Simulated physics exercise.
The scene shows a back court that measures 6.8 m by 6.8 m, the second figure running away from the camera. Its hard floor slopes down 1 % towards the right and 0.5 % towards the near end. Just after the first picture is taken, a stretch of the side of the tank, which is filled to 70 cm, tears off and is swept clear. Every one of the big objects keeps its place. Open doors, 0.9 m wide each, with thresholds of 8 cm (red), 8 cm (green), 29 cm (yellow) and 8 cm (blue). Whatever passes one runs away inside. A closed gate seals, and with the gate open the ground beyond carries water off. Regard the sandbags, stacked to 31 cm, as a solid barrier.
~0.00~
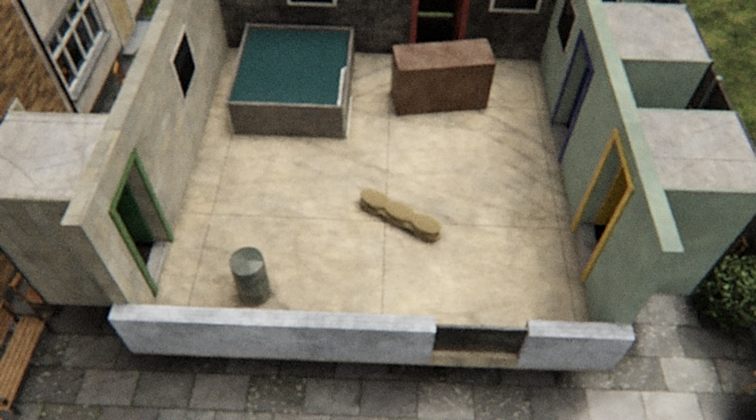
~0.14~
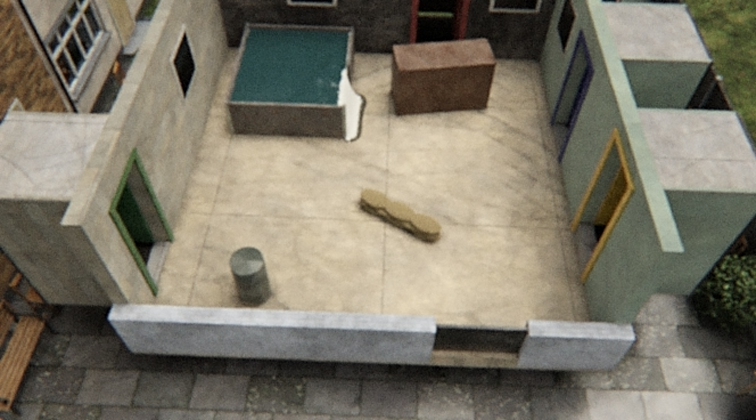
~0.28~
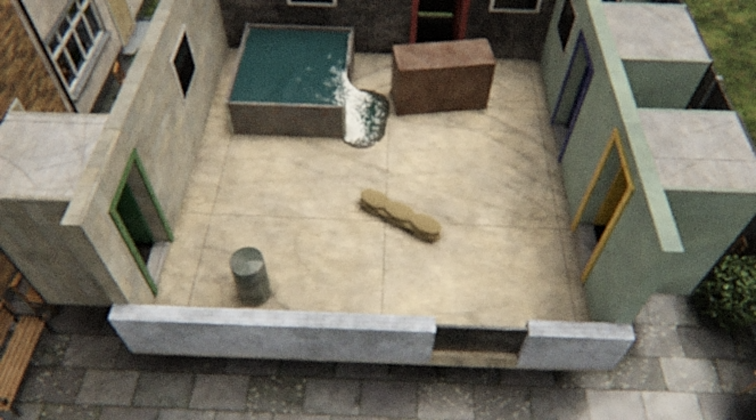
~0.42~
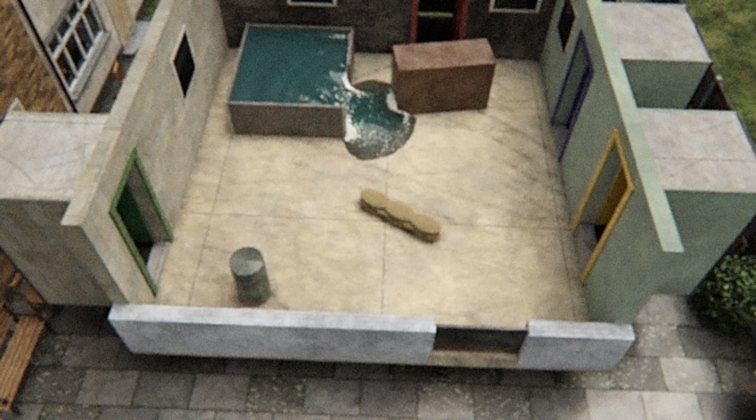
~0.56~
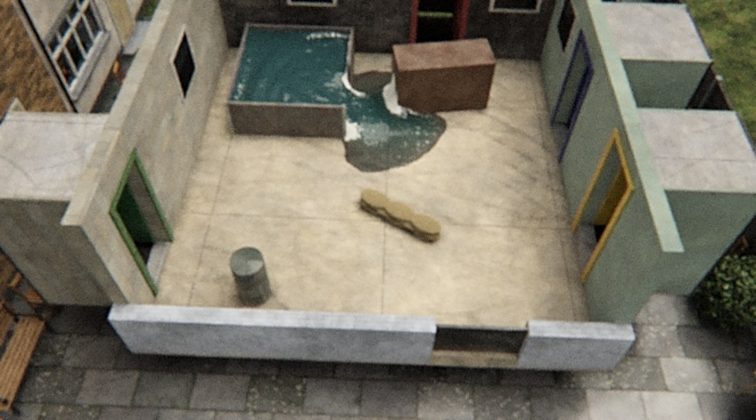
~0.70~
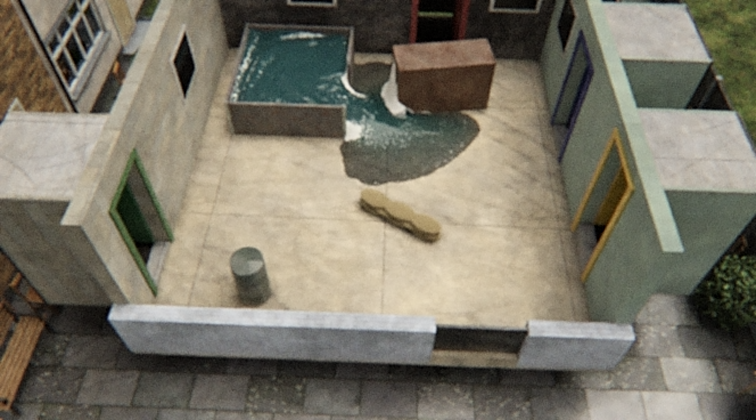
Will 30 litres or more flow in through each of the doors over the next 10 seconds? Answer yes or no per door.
Red door: No, green door: No, yellow door: No, blue door: Yes.
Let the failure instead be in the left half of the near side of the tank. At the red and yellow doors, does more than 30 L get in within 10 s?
Checking each door against the limit: Red does not exceed it, yellow does not exceed it.
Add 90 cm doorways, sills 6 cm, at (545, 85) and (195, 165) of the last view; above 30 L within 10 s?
In that order: Above, not over.
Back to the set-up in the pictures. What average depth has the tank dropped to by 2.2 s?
Some 40 cm.
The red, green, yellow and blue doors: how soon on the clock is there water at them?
So red at 1.0 s, green at 6.0 s, yellow at 2.0 s, and blue at 1.1 s.
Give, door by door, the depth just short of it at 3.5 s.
Centimetres: Red 7 / green 0 / yellow 17 / blue 18.
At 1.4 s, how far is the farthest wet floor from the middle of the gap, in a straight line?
I'd say close to 4.2 m.
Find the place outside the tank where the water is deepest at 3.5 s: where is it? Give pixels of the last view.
Spot: Approx. (577, 346).
After 1.4 s water covers 30 % of the floor and is deepest (50 cm) near (392, 114); red door 8 cm at the sill, 0 L in, green door not reached, yellow door not reached, blue door 3 cm at the sill, 3 L in.
After 2.2 s water covers 40 % of the floor and is deepest (42 cm) near (392, 108); red door 6 cm at the sill, 1 L in, green door not reached, yellow door 22 cm at the sill, 0 L in, blue door 6 cm at the sill, 60 L in.
After 3.5 s water covers 50 % of the floor and is deepest (38 cm) near (577, 346); red door 7 cm at the sill, 2 L in, green door not reached, yellow door 17 cm at the sill, 0 L in, blue door 18 cm at the sill, 166 L in.
After 6.0 s water covers 80 % of the floor and is deepest (20 cm) near (589, 347); red door 5 cm at the sill, 2 L in, green door not reached, yellow door 18 cm at the sill, 0 L in, blue door 14 cm at the sill, 233 L in.
After 10.0 s water covers 95 % of the floor and is deepest (14 cm) near (577, 346); red door 4 cm at the sill, 3 L in, green door 7 cm at the sill, 0 L in, yellow door 13 cm at the sill, 0 L in, blue door 8 cm at the sill, 260 L in.
